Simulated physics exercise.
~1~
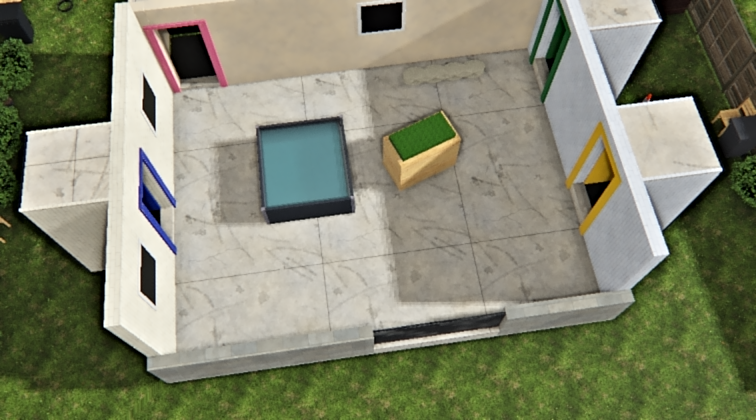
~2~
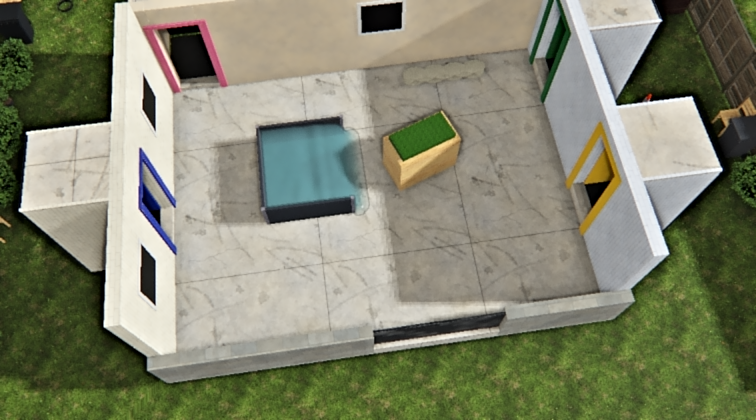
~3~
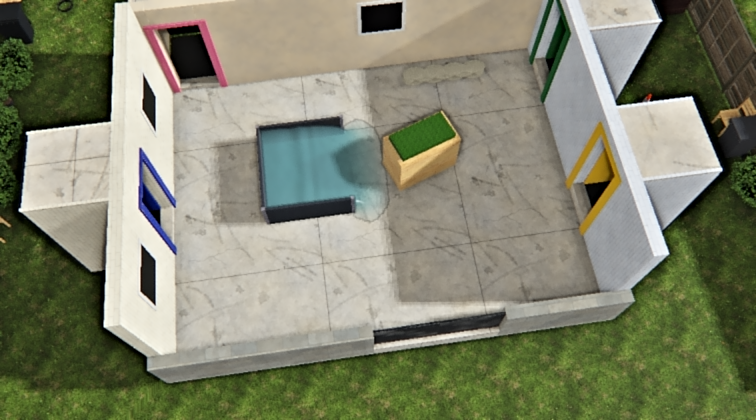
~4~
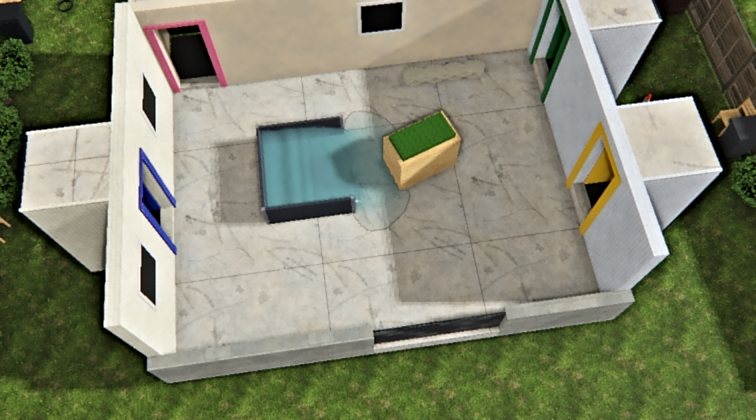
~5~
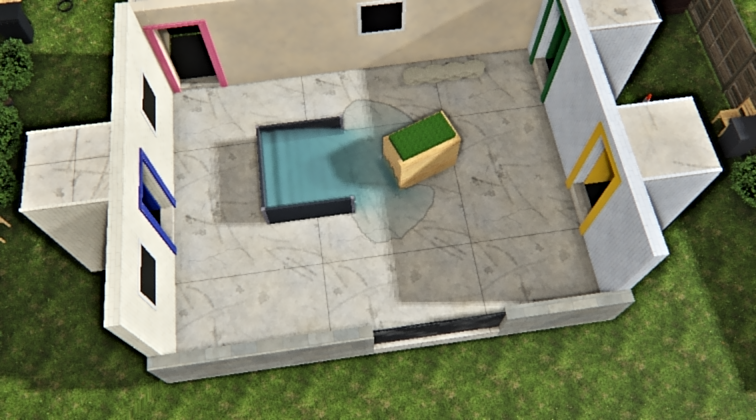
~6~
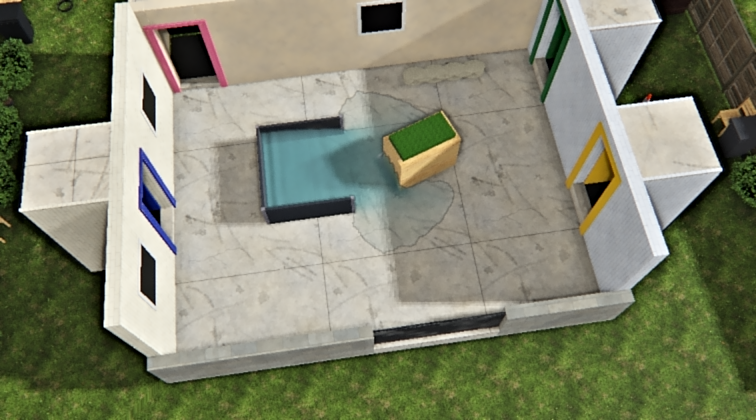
A walled court with a pale stone floor, set among grass, is seen from high above its near side. A dark-framed tank of blue-green water stands left of centre beside a tan block with a green top, with pink and blue doorways at left, green and yellow at right. The tank's right side opens and water pours out, spreading in a thin, widening sheet around the block, while the camera stays still.
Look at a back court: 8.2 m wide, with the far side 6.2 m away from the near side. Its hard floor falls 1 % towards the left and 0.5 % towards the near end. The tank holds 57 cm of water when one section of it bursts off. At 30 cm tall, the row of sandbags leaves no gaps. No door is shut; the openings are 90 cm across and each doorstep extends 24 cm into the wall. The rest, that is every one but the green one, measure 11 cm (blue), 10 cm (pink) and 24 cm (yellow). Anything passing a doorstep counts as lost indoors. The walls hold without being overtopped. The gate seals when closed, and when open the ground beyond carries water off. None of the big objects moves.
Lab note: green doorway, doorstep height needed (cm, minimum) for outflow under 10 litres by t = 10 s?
Approx. 19 cm.
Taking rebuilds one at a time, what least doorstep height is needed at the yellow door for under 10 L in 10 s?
Yellow door - some 7.0 centimetres.
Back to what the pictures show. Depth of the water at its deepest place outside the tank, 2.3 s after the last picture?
About 24 cm at most.
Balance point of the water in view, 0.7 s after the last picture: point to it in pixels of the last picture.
The water is centred around (352, 171) in the last picture's pixels.
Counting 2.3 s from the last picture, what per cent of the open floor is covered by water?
I'd say near 50 percent is wet.
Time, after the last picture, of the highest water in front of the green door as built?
Crest at t of about 1.8 s.
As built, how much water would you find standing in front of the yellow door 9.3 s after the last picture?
3.5 cm.
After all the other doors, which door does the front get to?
Door: Blue.
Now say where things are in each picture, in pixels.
In the first frame, the tank at (304, 164) is whole and still, 57 cm deep; the green door at (548, 52) is dry.
In the second frame, water pours out at (346, 168) and has run 0.3 m, to (365, 207); about 8 cm deep outside, 57 cm at the back.
In the third frame, the front is at (384, 184), 0.7 m from the gap at (346, 168); 1.4 m2 of floor is wet, 57 cm left at the back.
In the fourth frame, the front is at (406, 194), 1.2 m from the gap at (346, 169); 2.4 m2 of floor is wet, 56 cm left at the back.
In the fifth frame, the gap is at (346, 169), the front 1.7 m out at a hidden place; the back of the tank holds 48 cm.
In the sixth frame, the gap is at (346, 169), the front 2.1 m out at a hidden place; the back of the tank holds 48 cm; 2.6 m in a straight line remain to the green door at (548, 52).
Then, 0.7 s after the last picture water covers 20 % of the floor, deepest (37 cm) near (380, 174); it has not reached the green door.
Then, 2.3 s after the last picture water covers 50 % of the floor, deepest (24 cm) near (599, 304); 20 cm at the green door, 2 litres in over its 23 cm doorstep.
Then, 9.3 s after the last picture water covers 90 % of the floor, deepest (15 cm) near (177, 365); 2 cm at the green door, 3 litres in over its 23 cm doorstep.
At the green door as built, the water peaked near 24 cm, 1.7 s after the last picture.
Run again over the same 10 s with other heights there, 21 litres in over 16.5 cm, 3 litres over 23 cm. The limit of 10 litres is kept from about 19 cm up.
